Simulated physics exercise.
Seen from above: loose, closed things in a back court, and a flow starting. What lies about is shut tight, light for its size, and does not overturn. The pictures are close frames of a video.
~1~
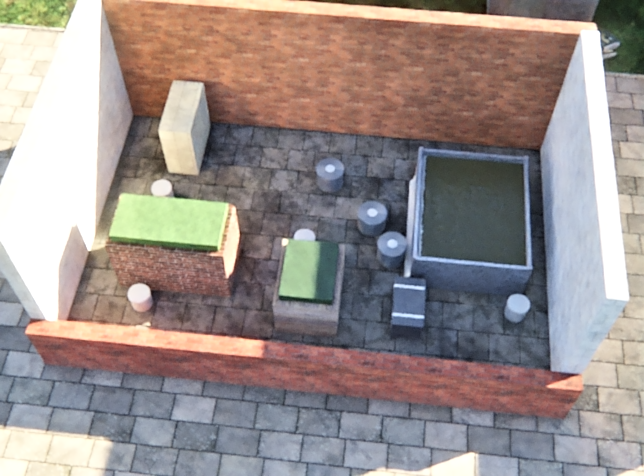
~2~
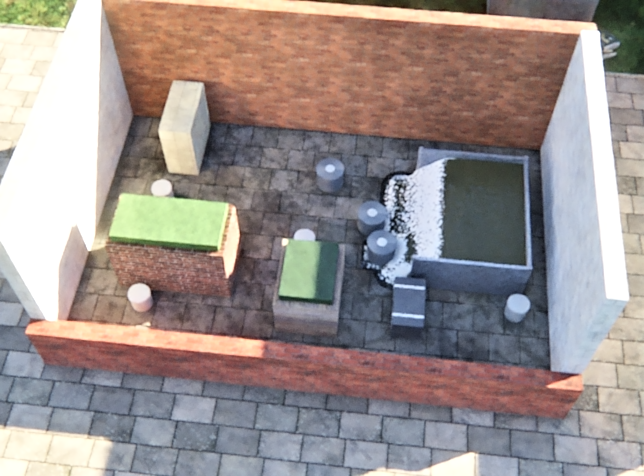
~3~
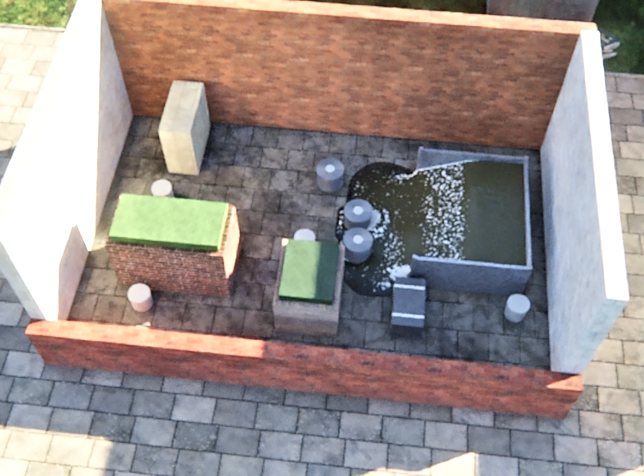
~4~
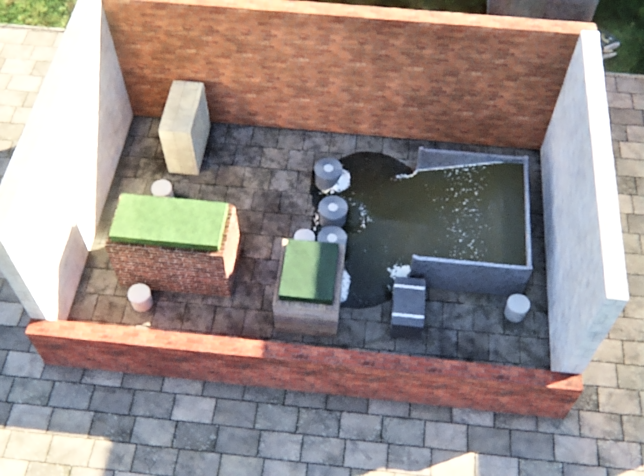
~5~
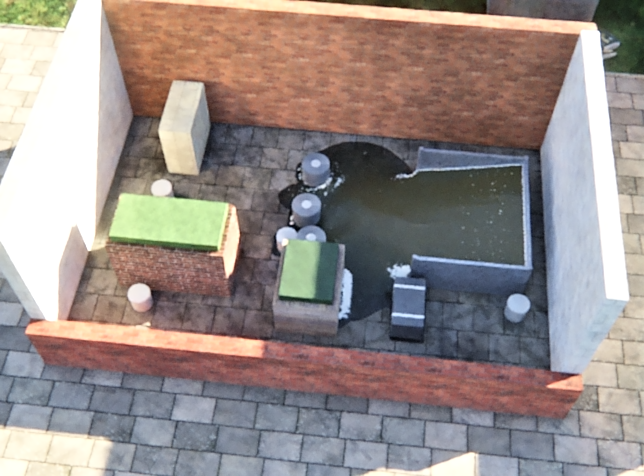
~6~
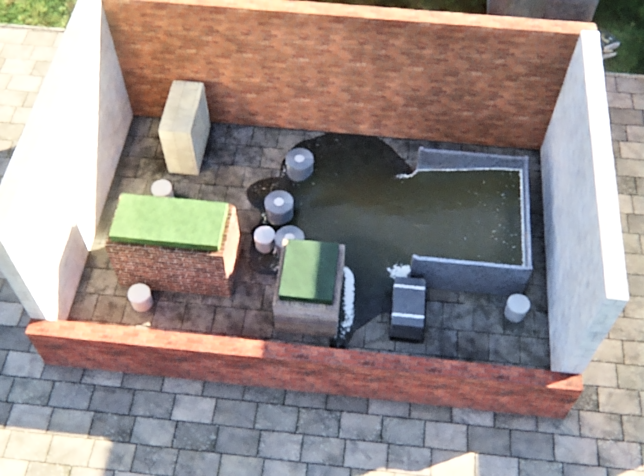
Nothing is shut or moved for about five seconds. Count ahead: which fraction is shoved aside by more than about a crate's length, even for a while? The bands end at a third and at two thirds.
That comes to between one and two thirds.
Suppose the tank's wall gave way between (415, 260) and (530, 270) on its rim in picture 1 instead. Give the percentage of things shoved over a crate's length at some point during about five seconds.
About 80 per cent.
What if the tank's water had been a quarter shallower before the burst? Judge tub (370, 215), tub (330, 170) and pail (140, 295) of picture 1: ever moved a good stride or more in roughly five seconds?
In that order: Swept aside, swept aside, under that.
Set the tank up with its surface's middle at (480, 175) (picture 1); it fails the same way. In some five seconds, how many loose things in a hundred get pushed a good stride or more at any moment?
I make it 60 per cent.
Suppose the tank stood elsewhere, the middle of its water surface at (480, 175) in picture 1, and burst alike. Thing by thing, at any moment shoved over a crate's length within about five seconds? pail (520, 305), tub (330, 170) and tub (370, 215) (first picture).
As listed: No, pushed that far, pushed that far.
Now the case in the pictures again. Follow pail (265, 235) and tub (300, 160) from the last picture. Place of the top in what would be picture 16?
Close to (125, 219) and (221, 115).
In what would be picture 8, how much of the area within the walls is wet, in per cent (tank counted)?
I make it 45 per cent.
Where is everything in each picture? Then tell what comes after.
In the first frame, a tub at (392, 244), on the bottom; a tub at (372, 213) rests on the ground; 0 of 8 have shifted.
In the second frame, a tub at (382, 242) rests on the ground, close to its start; a tub at (372, 213), on the bottom; 1 of 8 have shifted.
In the third frame, a tub at (358, 240) rests on the ground, a stride from its start; a tub at (358, 211) rests on the ground, close to its start; 2 of 8 have shifted.
In the fourth frame, a tub at (332, 238), on the bottom, a stride from its start; a tub at (333, 207) rests on the ground, a stride from its start; 2 of 8 have shifted.
In the fifth frame, a tub at (311, 238), on the bottom, a stride from its start; a tub at (306, 205) rests on the ground, a stride from its start; 4 of 8 have shifted.
In the sixth frame, a tub at (290, 238), afloat, far from its start; a tub at (279, 202), on the bottom, a stride from its start; 4 of 8 have shifted.
A moment on, 4 of 8 are well off their spots; 2 afloat.
Next, 5 of 8 are well off their spots; 5 afloat.
Later, 5 of 8 are well off their spots; 5 afloat.
In the end, 5 of 8 are well off their spots, and 5 have been at some point; 7 afloat.
